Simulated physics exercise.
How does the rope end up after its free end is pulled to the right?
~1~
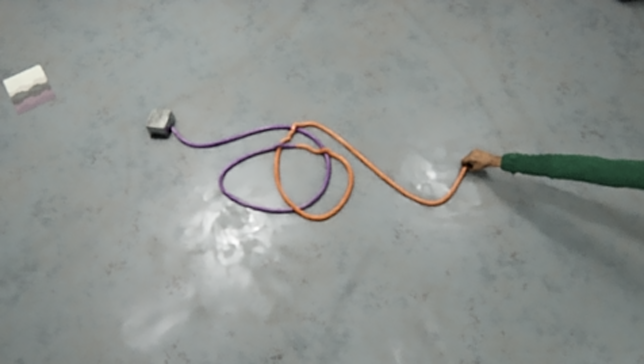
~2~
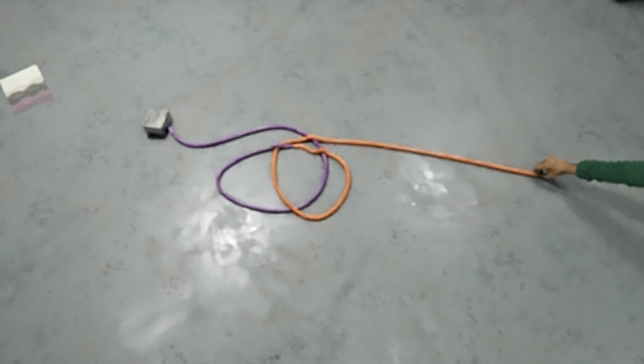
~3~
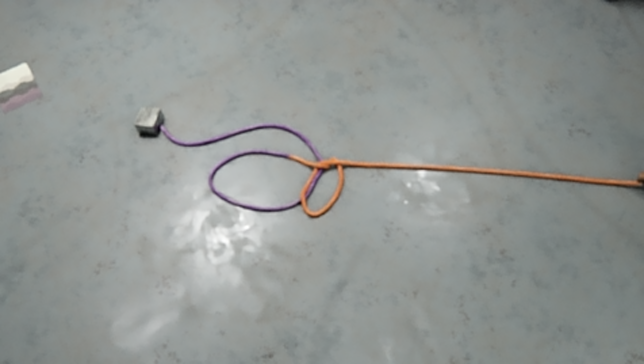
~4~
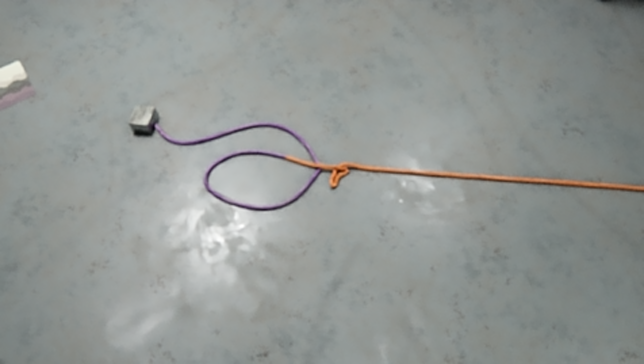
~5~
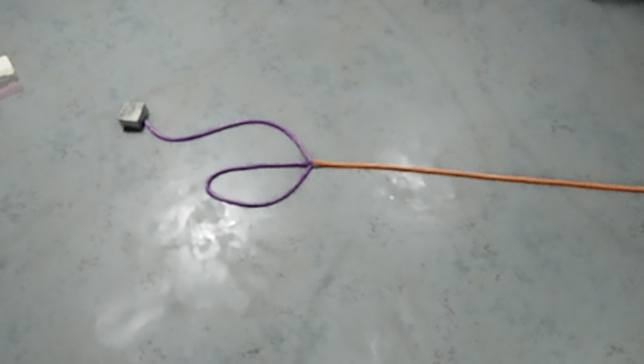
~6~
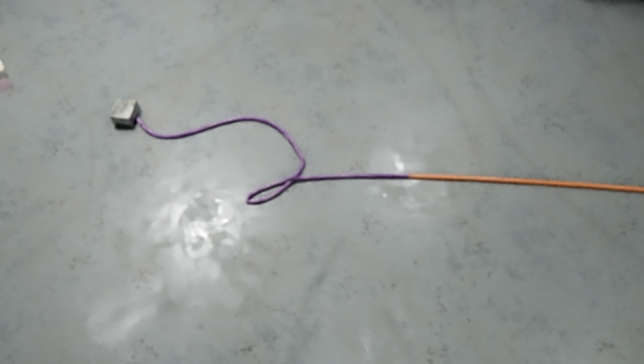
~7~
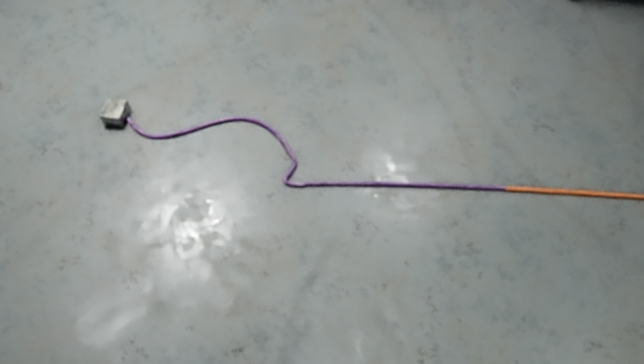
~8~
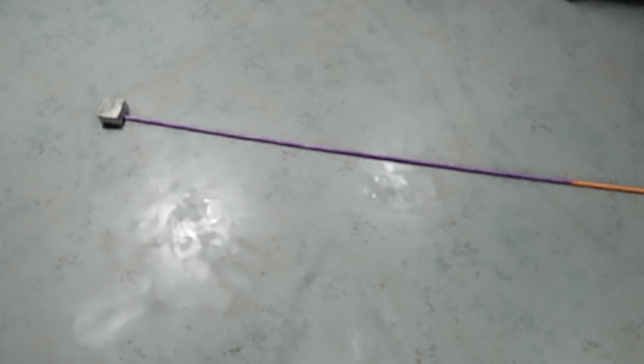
The loops come undone and the rope ends up in a straight line from the block, with no knot visible in it.
